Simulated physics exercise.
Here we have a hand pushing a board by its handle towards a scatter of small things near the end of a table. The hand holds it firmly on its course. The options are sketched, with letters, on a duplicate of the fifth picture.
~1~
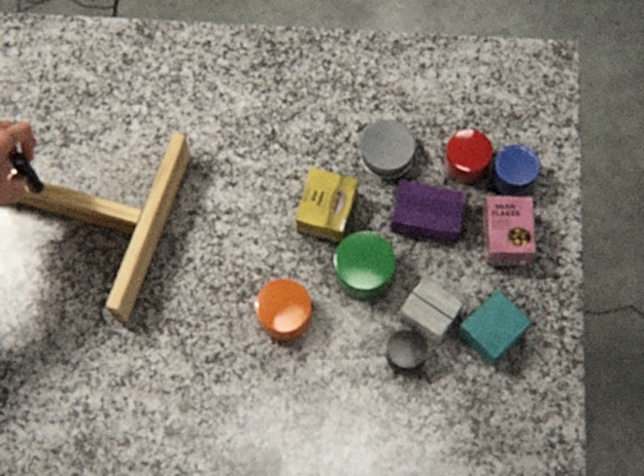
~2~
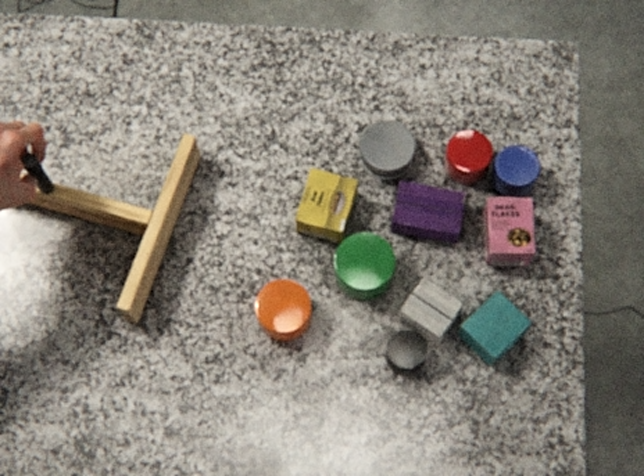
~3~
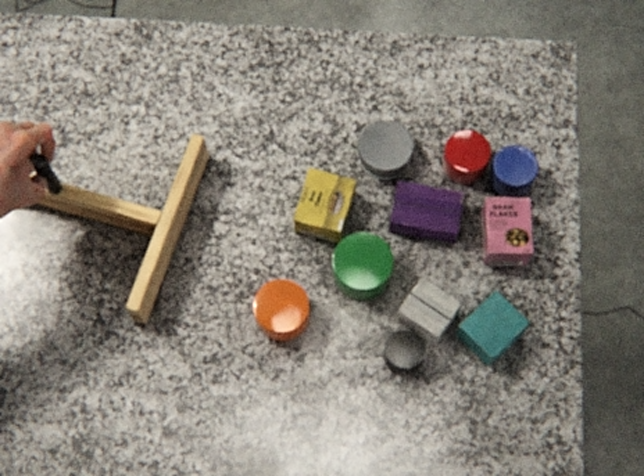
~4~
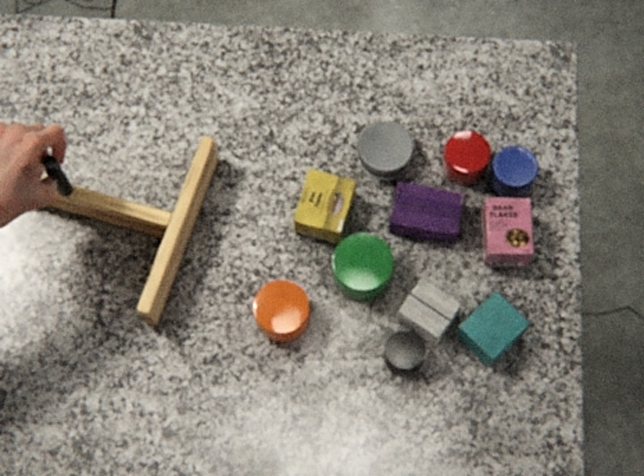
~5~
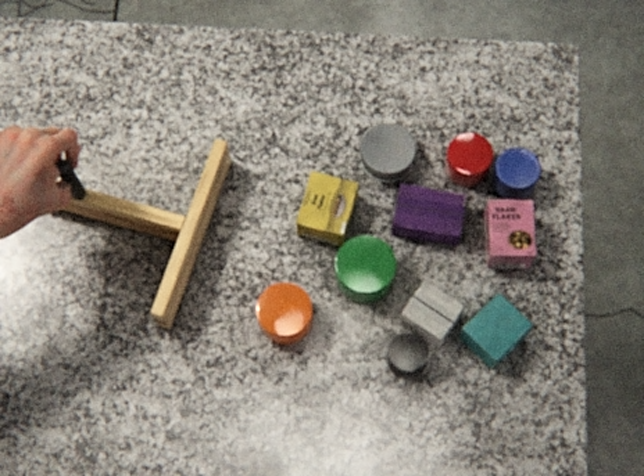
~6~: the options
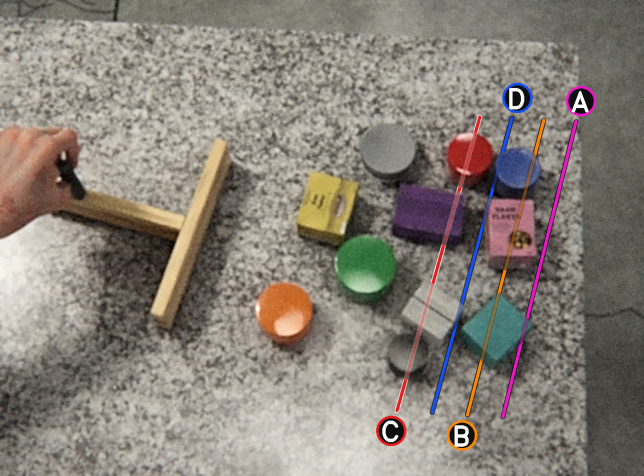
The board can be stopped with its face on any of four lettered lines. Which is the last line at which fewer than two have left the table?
As far as mark D.
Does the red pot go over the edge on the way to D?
By then, no.
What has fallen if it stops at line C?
It is the pink box.
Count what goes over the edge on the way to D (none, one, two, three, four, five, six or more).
By then, one.
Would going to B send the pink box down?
By then, yes.
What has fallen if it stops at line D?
The pink box.
On the marked copy, A at (541, 262); B at (508, 260); C at (441, 257); D at (474, 259).
Following D. Soon after the start, board (292, 230); orange pot (303, 318); yellow packet (336, 210).
Later, board (395, 236); pink box (552, 239); turquoise block (509, 339).
In the end, board (473, 240); pink box over the edge; purple box (571, 231); one fallen.
As for the rest, A drops five; B drops two; C is within the limit but short.
